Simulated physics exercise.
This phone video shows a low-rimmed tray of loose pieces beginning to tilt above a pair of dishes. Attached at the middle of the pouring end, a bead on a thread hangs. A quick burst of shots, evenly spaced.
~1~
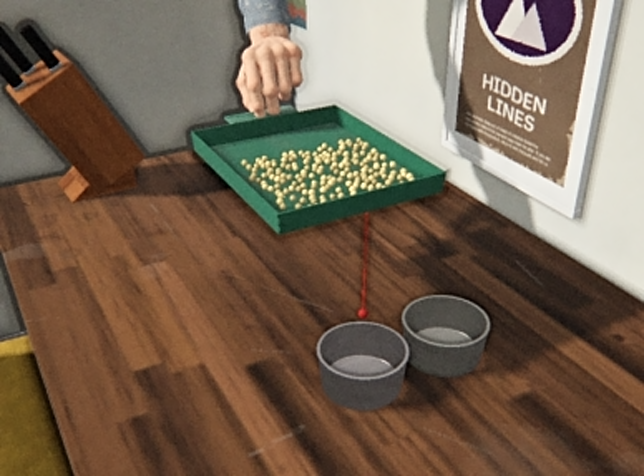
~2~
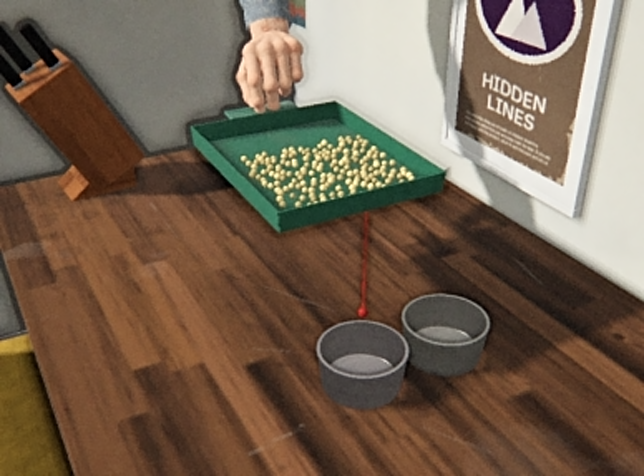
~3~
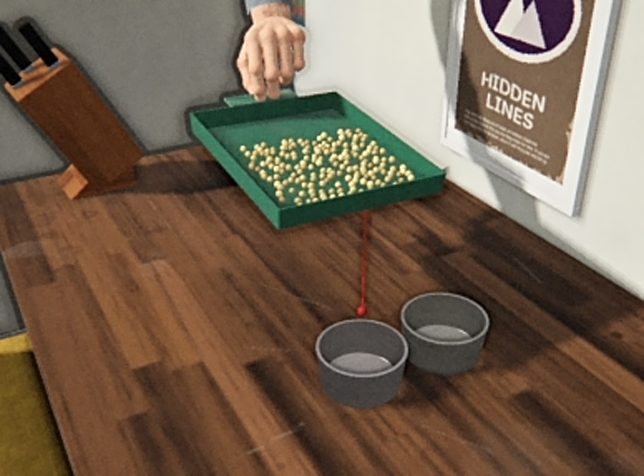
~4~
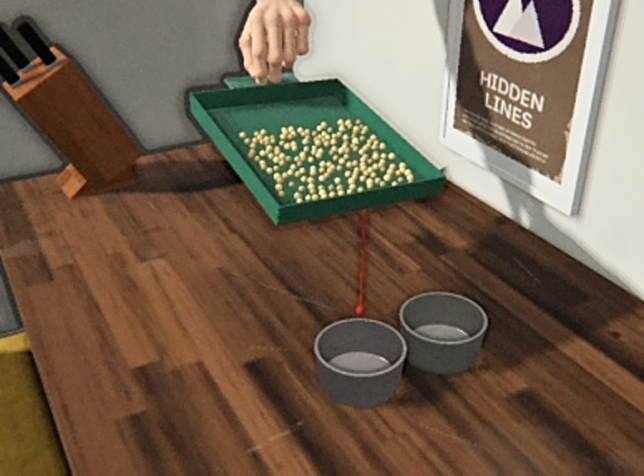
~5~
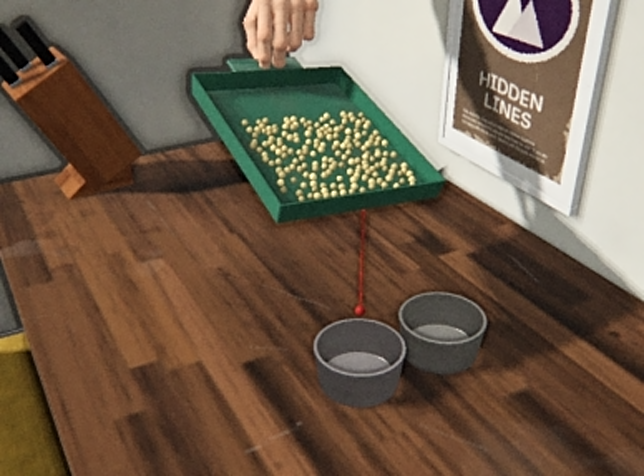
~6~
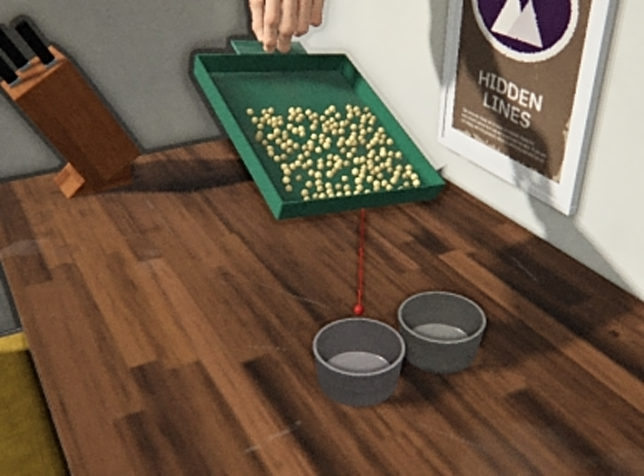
To begin with, a hand holds a green tray of small pale beans above two grey dishes on a wooden table, a red bead hanging on a thread from its near edge. The hand then raises the back of the tray, tilting it gradually steeper, and the beans shift slightly.
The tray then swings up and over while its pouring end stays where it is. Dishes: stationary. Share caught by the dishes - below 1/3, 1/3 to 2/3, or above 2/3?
Larger than two thirds.
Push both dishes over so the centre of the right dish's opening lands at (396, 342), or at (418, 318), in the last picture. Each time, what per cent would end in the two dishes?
First placement: 20 per cent; second placement: 80 per cent.
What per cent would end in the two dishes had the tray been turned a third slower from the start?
Around 90 percent.
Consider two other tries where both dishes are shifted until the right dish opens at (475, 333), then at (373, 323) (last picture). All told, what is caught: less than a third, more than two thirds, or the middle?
Taking the tries in order: Under a third and less than a third.
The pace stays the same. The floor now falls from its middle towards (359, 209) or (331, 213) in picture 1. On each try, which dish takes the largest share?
The first tilt favours the left-side dish and the second the left-side dish.
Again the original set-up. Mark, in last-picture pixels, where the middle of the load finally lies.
Roughly at (442, 344).
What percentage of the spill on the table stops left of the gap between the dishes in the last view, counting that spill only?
Close to 20 in a hundred.
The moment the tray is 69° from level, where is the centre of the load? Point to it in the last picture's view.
The load is centred about (394, 186).
Soon after the last picture, tray tipped steeply; nearly all on the tray; a stray few in the air.
A little later, tray tipped past a quarter turn; about two thirds on the tray; a small part in the right dish; a stray few outside both; about a quarter in the air.
Later still, tray tipped past a quarter turn; a small part in the left dish; most in the right dish; a small part outside both.
By the end, tray tipped past a quarter turn; a small part in the left dish; most in the right dish; a small part outside both.
